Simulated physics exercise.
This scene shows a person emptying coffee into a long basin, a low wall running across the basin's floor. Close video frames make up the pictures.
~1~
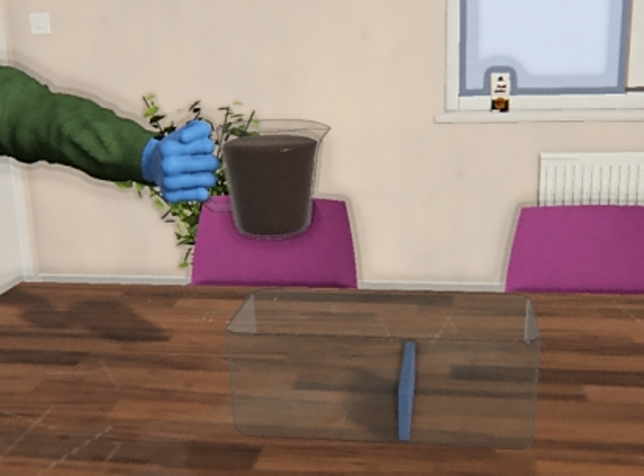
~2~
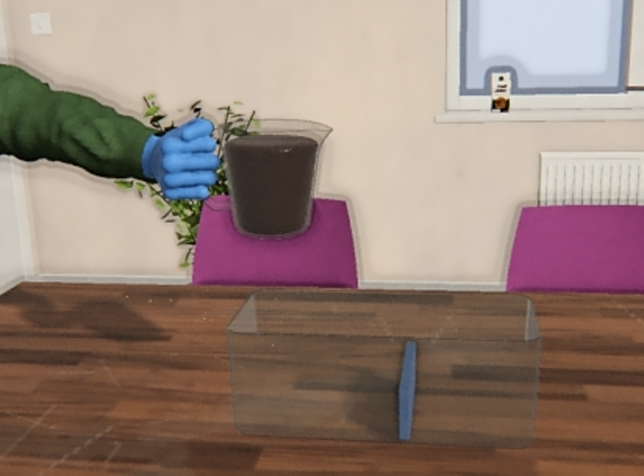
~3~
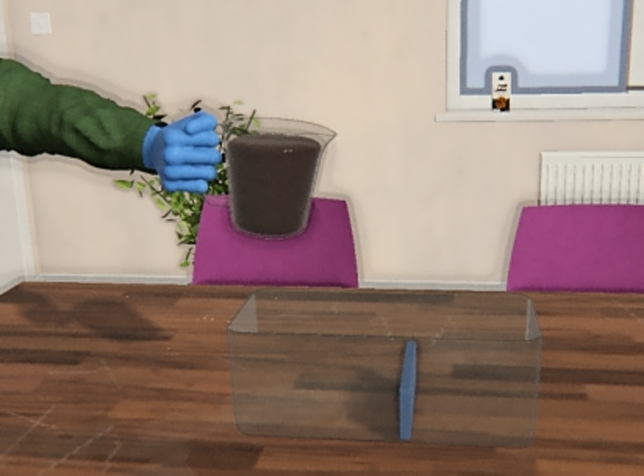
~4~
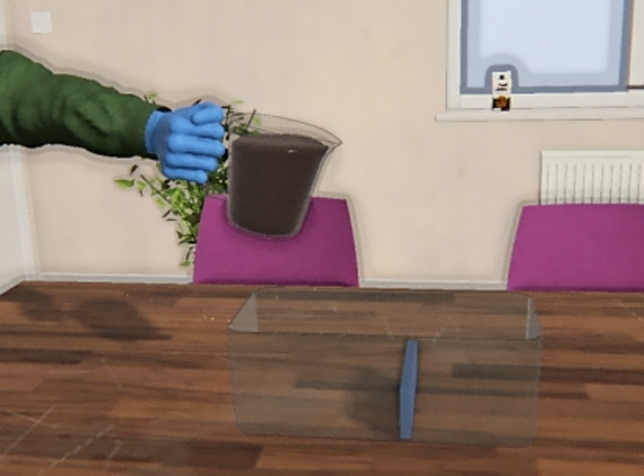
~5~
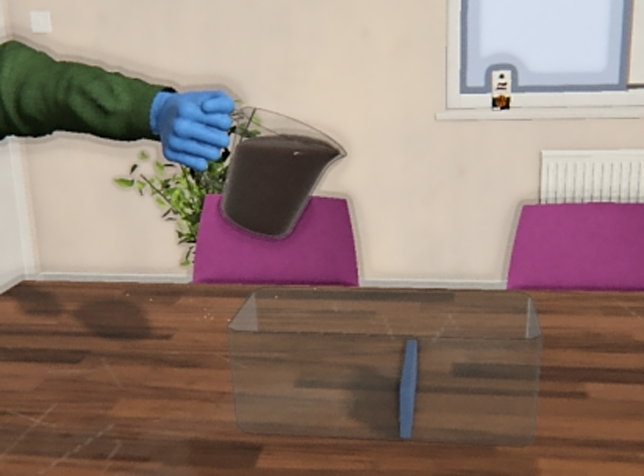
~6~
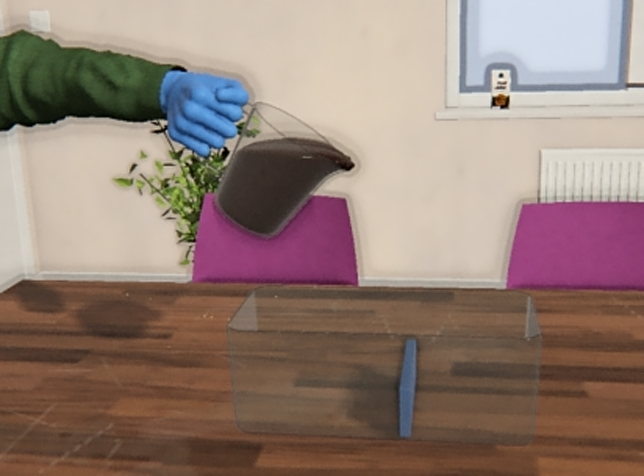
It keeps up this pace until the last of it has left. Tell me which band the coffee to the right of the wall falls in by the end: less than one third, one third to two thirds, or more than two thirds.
Falls short of a third.
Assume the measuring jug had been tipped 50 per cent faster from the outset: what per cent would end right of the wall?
It comes to some 15 in a hundred.
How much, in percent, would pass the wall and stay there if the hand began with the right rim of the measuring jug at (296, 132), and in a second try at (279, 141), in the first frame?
First try: About 5 %; second try: About 5 %.
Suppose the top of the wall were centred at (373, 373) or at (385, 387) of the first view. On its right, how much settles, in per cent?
Respectively 70 and 55 per cent, approximately.
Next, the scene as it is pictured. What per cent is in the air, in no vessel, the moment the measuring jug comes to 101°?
About 30 per cent.
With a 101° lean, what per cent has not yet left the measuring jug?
40 per cent, approximately.
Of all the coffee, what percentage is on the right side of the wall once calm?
I'd put it near 20 per cent.
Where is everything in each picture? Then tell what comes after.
Tilt 0°; pouring edge (331, 127); surface from (225, 141) to (319, 141); the long basin's rim runs from (240, 311) to (534, 318); the wall's top is at (407, 367), in the first picture.
Tilt 2°; pouring edge (333, 129); surface from (227, 141) to (320, 142), in the second picture.
Tilt 6°; pouring edge (337, 133); surface from (231, 140) to (323, 144), in the third picture.
Tilt 13°; pouring edge (342, 142); surface from (234, 139) to (329, 145), in the fourth picture.
Tilt 23°; pouring edge (347, 154); surface from (237, 146) to (340, 149), in the fifth picture.
Tilt 35°; pouring edge (350, 169); surface from (235, 156) to (348, 161); 2 per cent is over the edge, in the sixth picture.
A moment on, the measuring jug is tipped right over and 42 per cent is still to pour, 12 is left of the wall and 16 right of it.
Next, the measuring jug is tipped right over and 2 per cent is still to pour, 70 is left of the wall and 20 right of it.
Then the measuring jug is tipped right over and 0 per cent is still to pour, 74 is left of the wall and 22 right of it.
Later the measuring jug is tipped right over and 0 per cent is still to pour, 75 is left of the wall and 22 right of it.
In the end 75 per cent lies left of the wall, 22 right of it and 3 outside.
